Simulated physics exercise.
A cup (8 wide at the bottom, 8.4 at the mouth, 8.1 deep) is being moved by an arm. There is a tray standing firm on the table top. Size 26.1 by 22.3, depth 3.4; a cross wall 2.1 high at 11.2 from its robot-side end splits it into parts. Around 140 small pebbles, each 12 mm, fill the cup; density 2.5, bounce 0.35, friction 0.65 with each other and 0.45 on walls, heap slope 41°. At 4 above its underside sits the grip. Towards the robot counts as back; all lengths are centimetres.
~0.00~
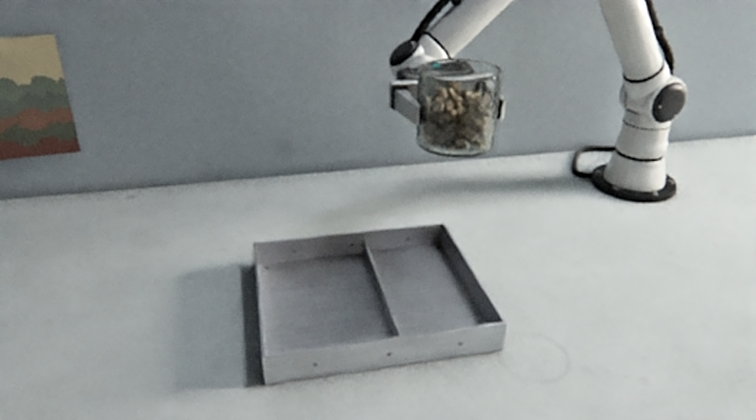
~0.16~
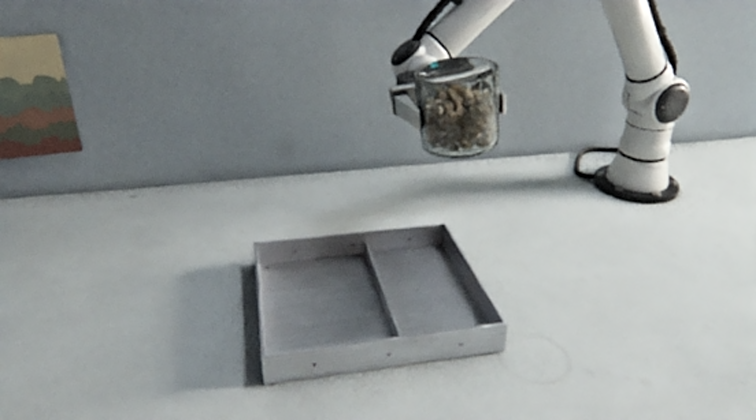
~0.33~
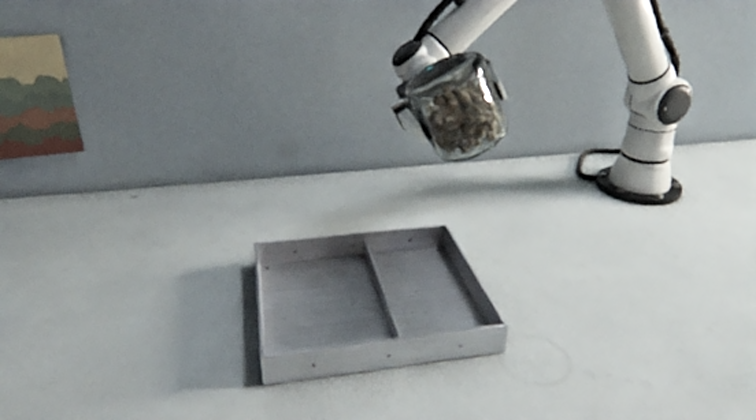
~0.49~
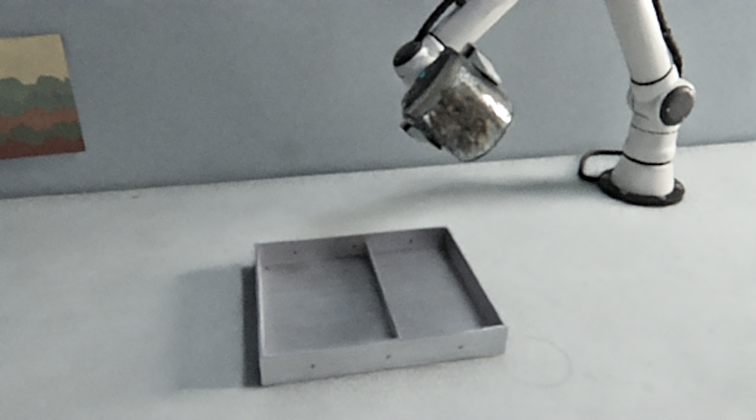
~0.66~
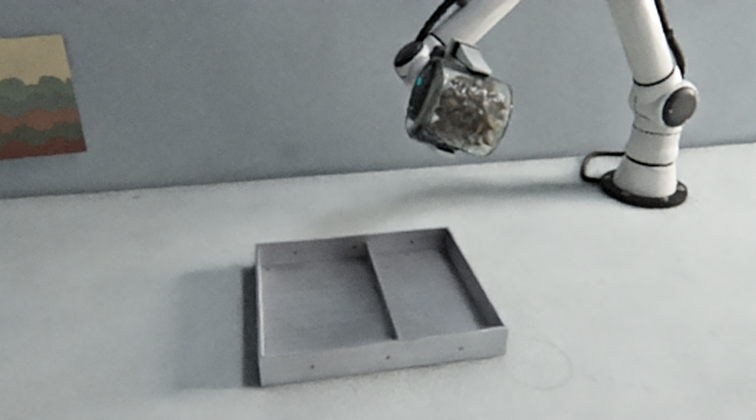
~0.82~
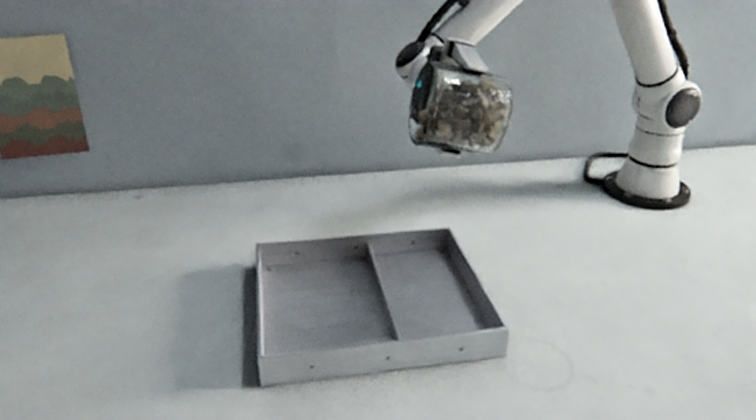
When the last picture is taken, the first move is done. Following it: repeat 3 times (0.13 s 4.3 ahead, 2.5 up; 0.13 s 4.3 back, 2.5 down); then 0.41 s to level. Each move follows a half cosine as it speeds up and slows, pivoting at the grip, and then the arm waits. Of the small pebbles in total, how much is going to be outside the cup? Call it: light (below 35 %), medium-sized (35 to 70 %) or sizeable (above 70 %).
A sizeable share.
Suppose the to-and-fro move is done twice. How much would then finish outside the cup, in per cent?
It would then be around 80 per cent.
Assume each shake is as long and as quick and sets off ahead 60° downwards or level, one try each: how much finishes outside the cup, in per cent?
First try about 10 %, second try about 70 %.
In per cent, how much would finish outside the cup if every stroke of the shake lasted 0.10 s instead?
Then about 100 per cent.
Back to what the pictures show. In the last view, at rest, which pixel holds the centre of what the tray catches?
It sits close to (343, 302).
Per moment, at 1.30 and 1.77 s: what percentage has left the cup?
Taking the two times in order, I'd say 55 and then 90 per cent.
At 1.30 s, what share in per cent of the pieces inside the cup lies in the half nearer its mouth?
Roughly 100 %.
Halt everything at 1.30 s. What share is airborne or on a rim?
About 10 per cent.
By 1.30 s, tilted 77° forward, highest piece 25 above the table; 62 in the far-side part, 60 in the cup, 4 in the robot-side part, 14 in flight or on a rim.
By 1.77 s, tilted 48° forward, highest piece 25 above the table; 105 in the far-side part, 18 in the robot-side part, 17 in the cup.
By 2.21 s, level, highest piece 24 above the table; 105 in the far-side part, 18 in the robot-side part, 17 in the cup.
By 3.26 s, level, highest piece 24 above the table; 105 in the far-side part, 18 in the robot-side part, 17 in the cup.
Final count, 105 in the far-side part, 18 in the robot-side part, 17 in the cup. That is 88 % outside the cup.
